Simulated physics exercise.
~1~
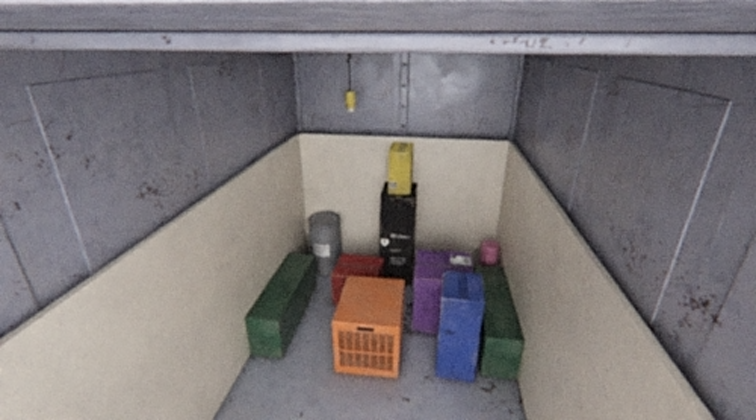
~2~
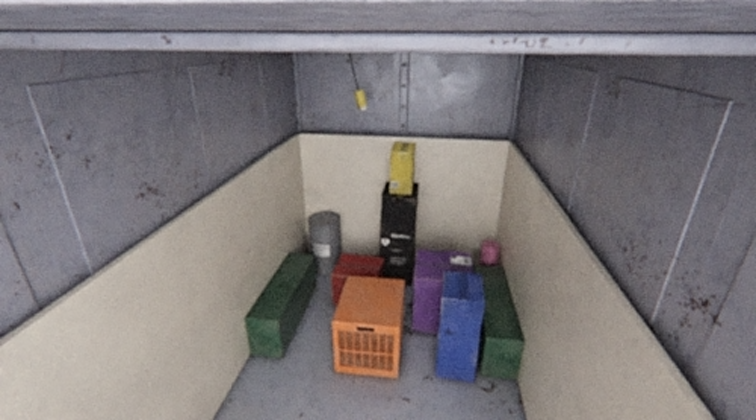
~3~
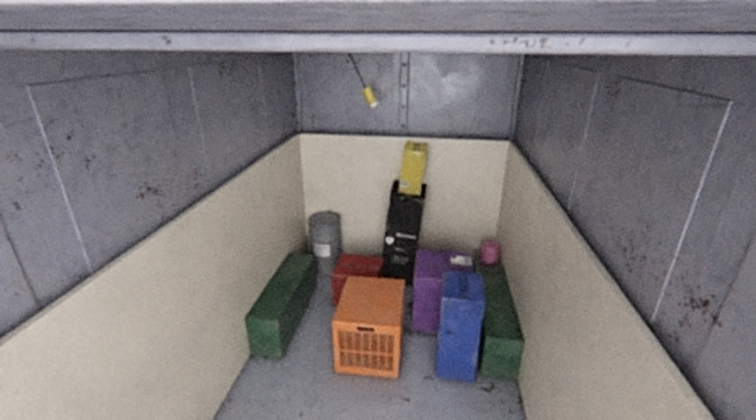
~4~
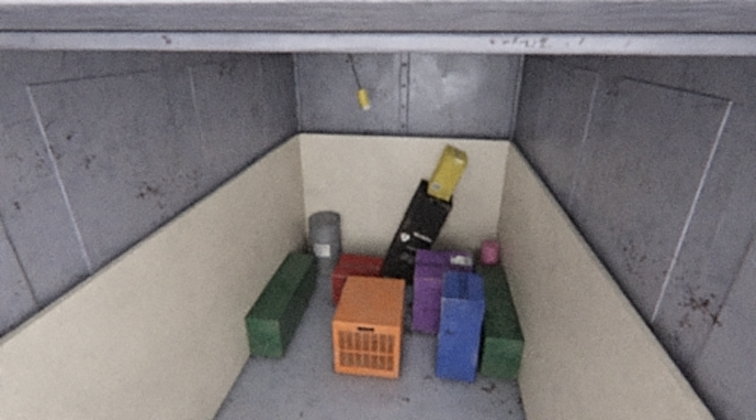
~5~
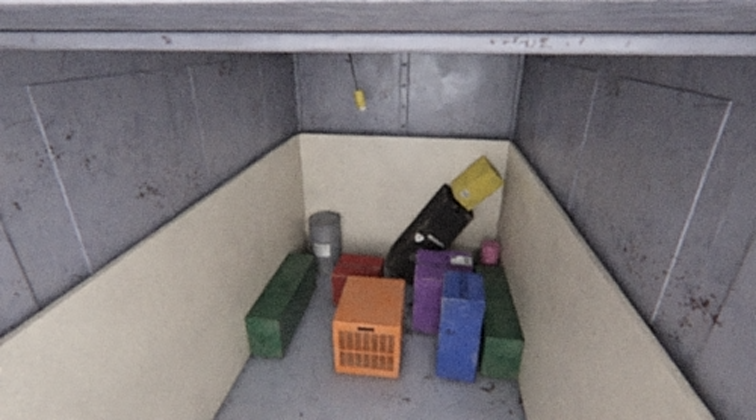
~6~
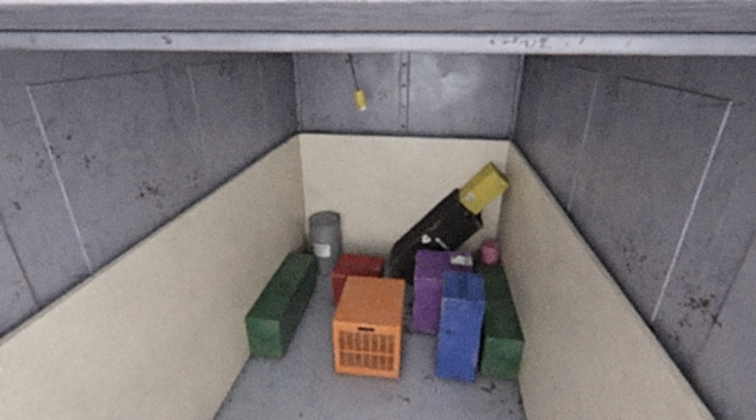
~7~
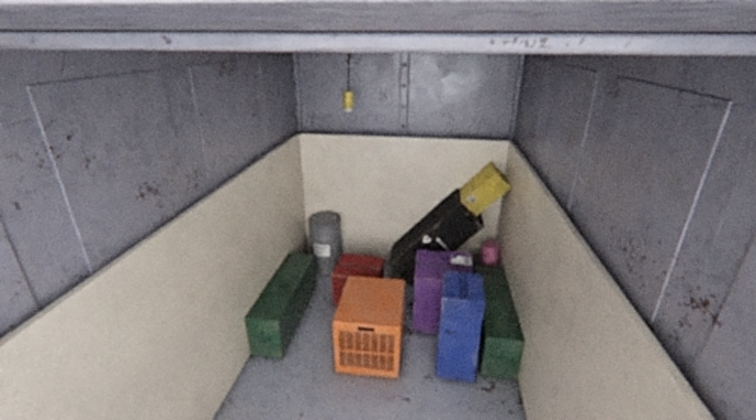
A van's load bay, seen from the rear towards the pale-panelled bulkhead, holds a mix of boxes beneath a small yellow hanging lamp. An orange chest sits in front, with a blue box and a purple box to its right, green blocks along both sides, and a red box, grey drum and pink canister behind. At the back, a yellow box stands on a tall black box. The lamp swings right, then the black box tips right, carrying the yellow one. Both end leaning steeply near the right wall, the yellow still at the black one's upper end, while everything else stays put.
